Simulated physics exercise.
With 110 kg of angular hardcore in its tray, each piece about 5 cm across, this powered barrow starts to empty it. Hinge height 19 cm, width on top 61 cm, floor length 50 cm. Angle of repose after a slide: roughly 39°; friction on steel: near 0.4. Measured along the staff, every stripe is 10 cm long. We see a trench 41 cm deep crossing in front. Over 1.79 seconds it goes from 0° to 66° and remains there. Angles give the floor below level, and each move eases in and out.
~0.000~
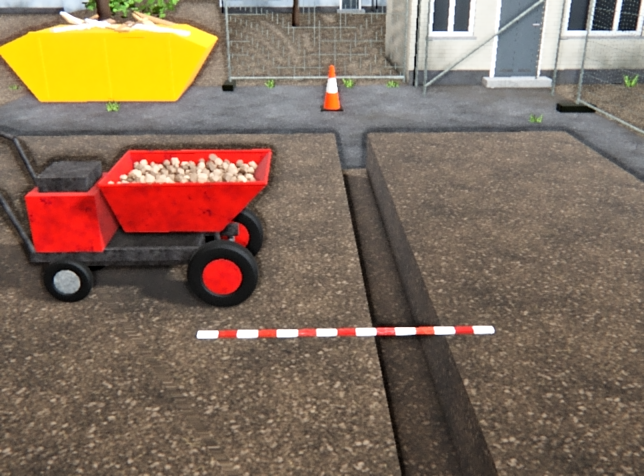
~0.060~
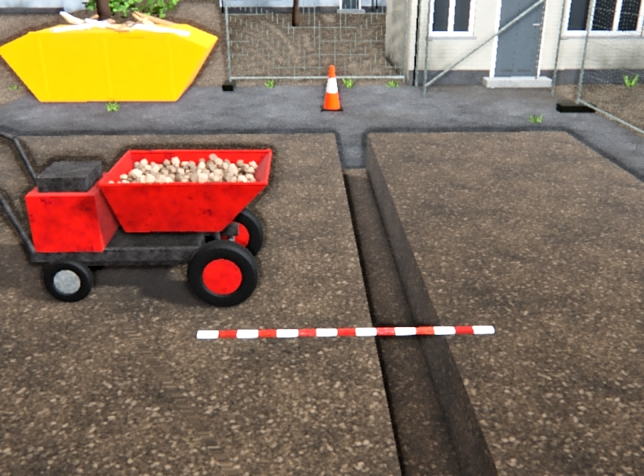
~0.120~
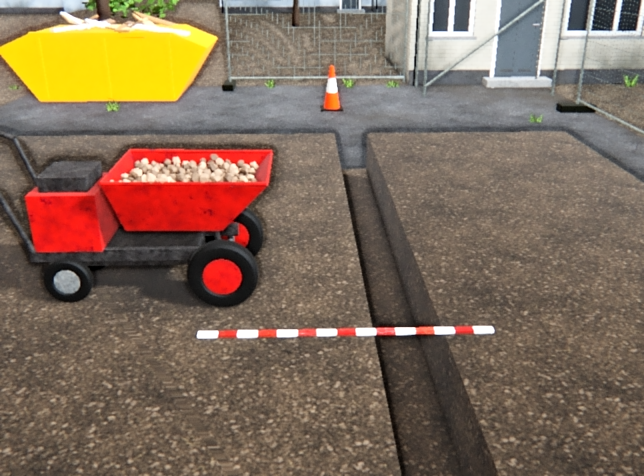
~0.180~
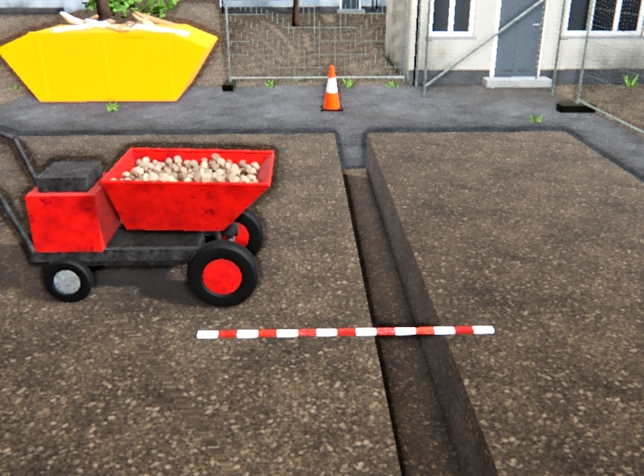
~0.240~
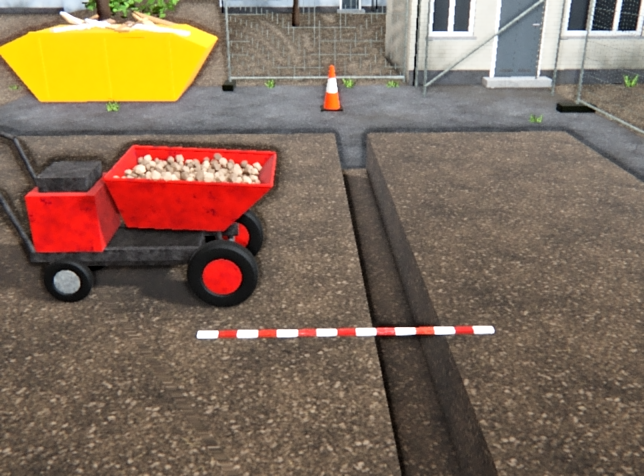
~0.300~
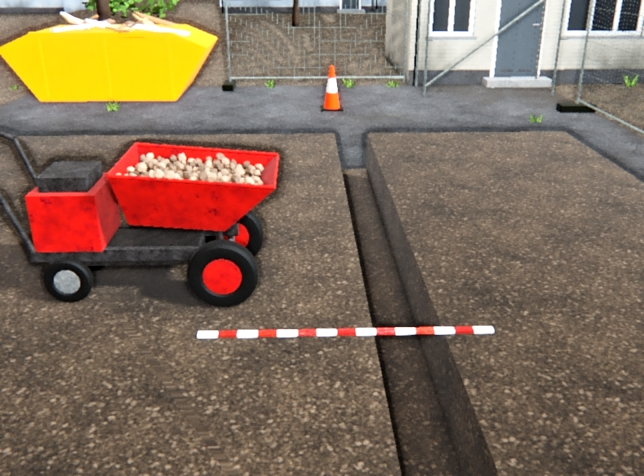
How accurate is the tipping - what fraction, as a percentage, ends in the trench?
Close to 41 in every hundred.
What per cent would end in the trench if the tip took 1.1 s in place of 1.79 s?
Roughly 45 per cent would.
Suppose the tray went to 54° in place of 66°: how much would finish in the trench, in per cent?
Some 5 in a hundred, I'd say.
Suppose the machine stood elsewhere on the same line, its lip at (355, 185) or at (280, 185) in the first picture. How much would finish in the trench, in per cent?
From the first spot near 55, from the second near 70 per cent.
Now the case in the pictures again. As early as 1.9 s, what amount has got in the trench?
At that moment: Approx. 5 %.
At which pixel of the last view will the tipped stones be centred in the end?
Their middle ends up near (366, 325).
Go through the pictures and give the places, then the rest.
Lip at (266, 184), floor tilted 0°, highest stones at (196, 167), in the first picture.
Lip at (266, 184), floor tilted 0°, highest stones at (185, 167); the stones move at 0.1 m/s on average, in the second picture.
The tray is at 1°, its lip at (267, 184); the top of the load is at (179, 168); the stones move at 0.1 m/s on average, in the third picture.
Lip at (269, 185), floor tilted 2°, highest stones at (181, 167); the stones move at 0.2 m/s on average, in the fourth picture.
The tray is at 3°, its lip at (271, 186); the top of the load is at (183, 166); the stones move at 0.2 m/s on average, in the fifth picture.
Lip at (274, 188), floor tilted 5°, highest stones at (159, 166); the stones move at 0.3 m/s on average, in the sixth picture.
After 1.3 s the floor is at 56°; 100 % in the tray; the foremost stones are at (326, 238).
After 1.9 s the floor is at 66°; 74 % in the tray, 21 % short of the trench, 4 % in the trench; the foremost stones are at (399, 319).
After 2.2 s the floor is at 66°; 48 % in the tray, 30 % short of the trench, 23 % in the trench; the foremost stones are at (418, 335).
After 4.2 s the floor is at 66°; 23 % in the tray, 36 % short of the trench, 41 % in the trench; the foremost stones are at (415, 326).
